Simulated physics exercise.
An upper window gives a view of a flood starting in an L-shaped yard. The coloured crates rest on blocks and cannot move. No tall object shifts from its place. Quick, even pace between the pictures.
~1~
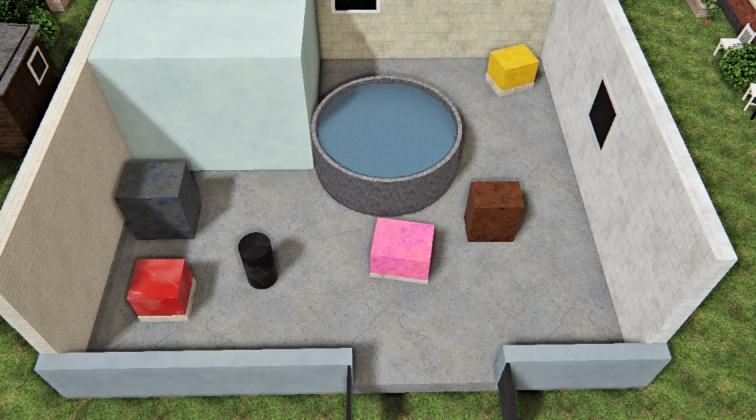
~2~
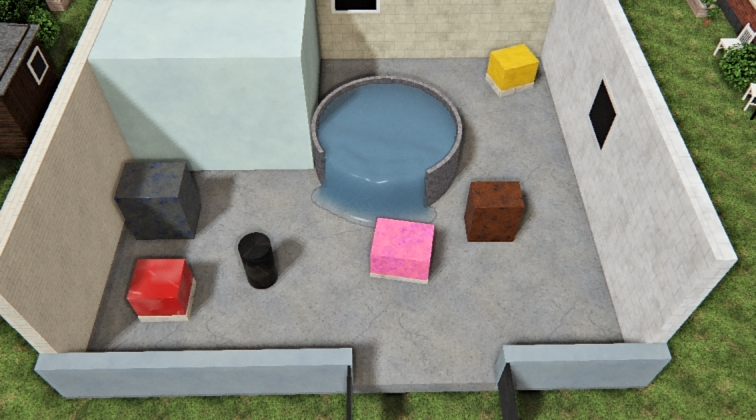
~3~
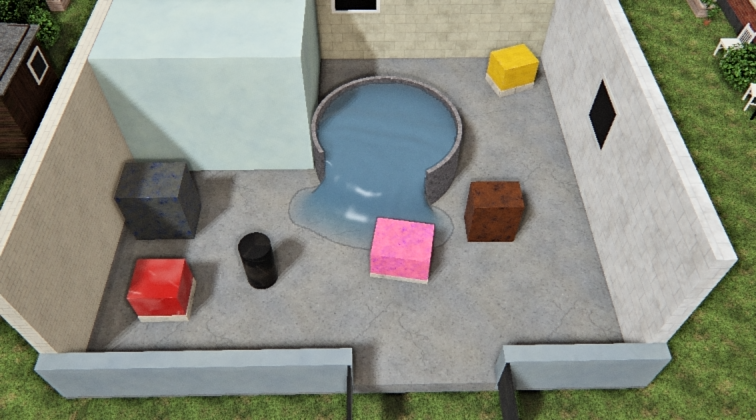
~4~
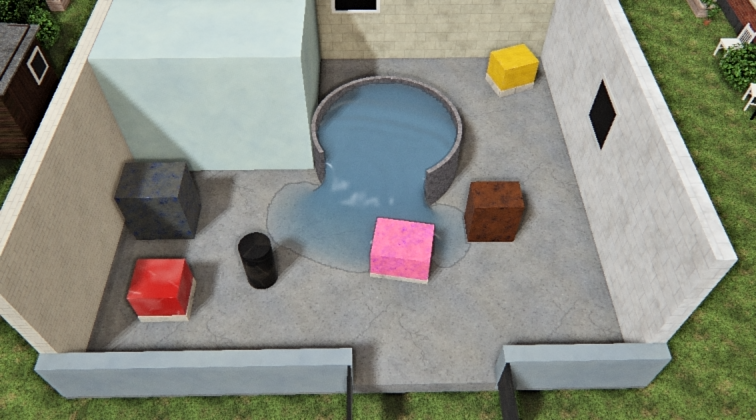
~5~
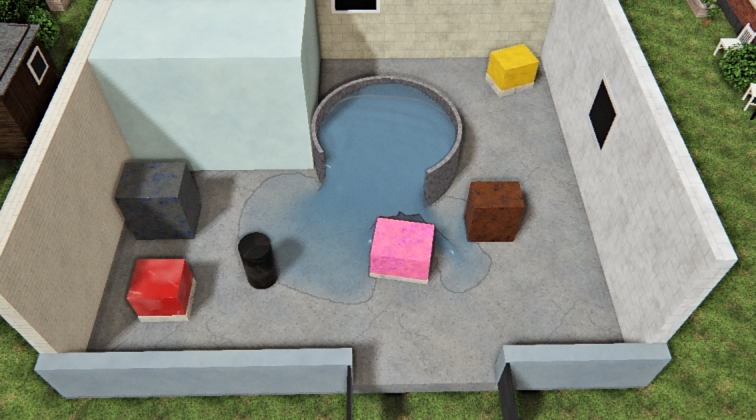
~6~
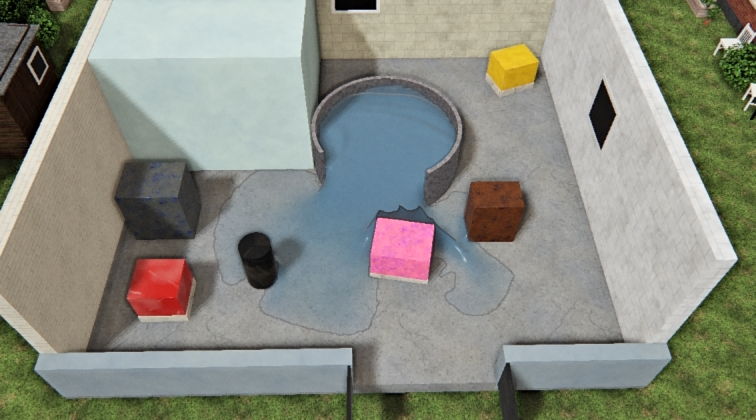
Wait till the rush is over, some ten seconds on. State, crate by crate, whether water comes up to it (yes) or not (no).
Red crate - yes; yellow crate - no; pink crate - yes.
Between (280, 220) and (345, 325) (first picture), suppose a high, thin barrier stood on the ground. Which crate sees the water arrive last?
It's the yellow crate.
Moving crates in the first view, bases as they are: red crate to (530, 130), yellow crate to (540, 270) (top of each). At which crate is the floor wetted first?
The crate marked pink.
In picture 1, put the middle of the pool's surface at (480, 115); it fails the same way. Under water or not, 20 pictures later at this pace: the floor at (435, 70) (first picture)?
Not reached.
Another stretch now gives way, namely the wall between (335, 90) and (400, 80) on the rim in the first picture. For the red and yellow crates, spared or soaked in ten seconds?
Well, the red crate is never reached, and the yellow crate gets reached as well.
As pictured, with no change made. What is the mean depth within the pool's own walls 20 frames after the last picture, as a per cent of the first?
I'd put it near 24 per cent.
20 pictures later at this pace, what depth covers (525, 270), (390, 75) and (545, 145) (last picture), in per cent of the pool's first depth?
First spot 2 %, second 0 %, third 2 %.
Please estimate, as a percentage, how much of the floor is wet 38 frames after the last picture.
Roughly 85 percent.
A moment on, water covers 45 % of the floor; the red crate water round its plinth, the yellow crate not reached, the pink crate water round its plinth.
Next, water covers 60 % of the floor; the red crate water round its plinth, the yellow crate not reached, the pink crate water round its plinth.
Then, water covers 75 % of the floor; the red crate water round its plinth, the yellow crate water round its plinth, the pink crate water round its plinth.
Later, water covers 85 % of the floor; the red crate water round its plinth, the yellow crate water round its plinth, the pink crate water round its plinth.
In the end, water covers 100 % of the floor; the red crate was topped, the yellow crate stayed above the water, the pink crate was topped.
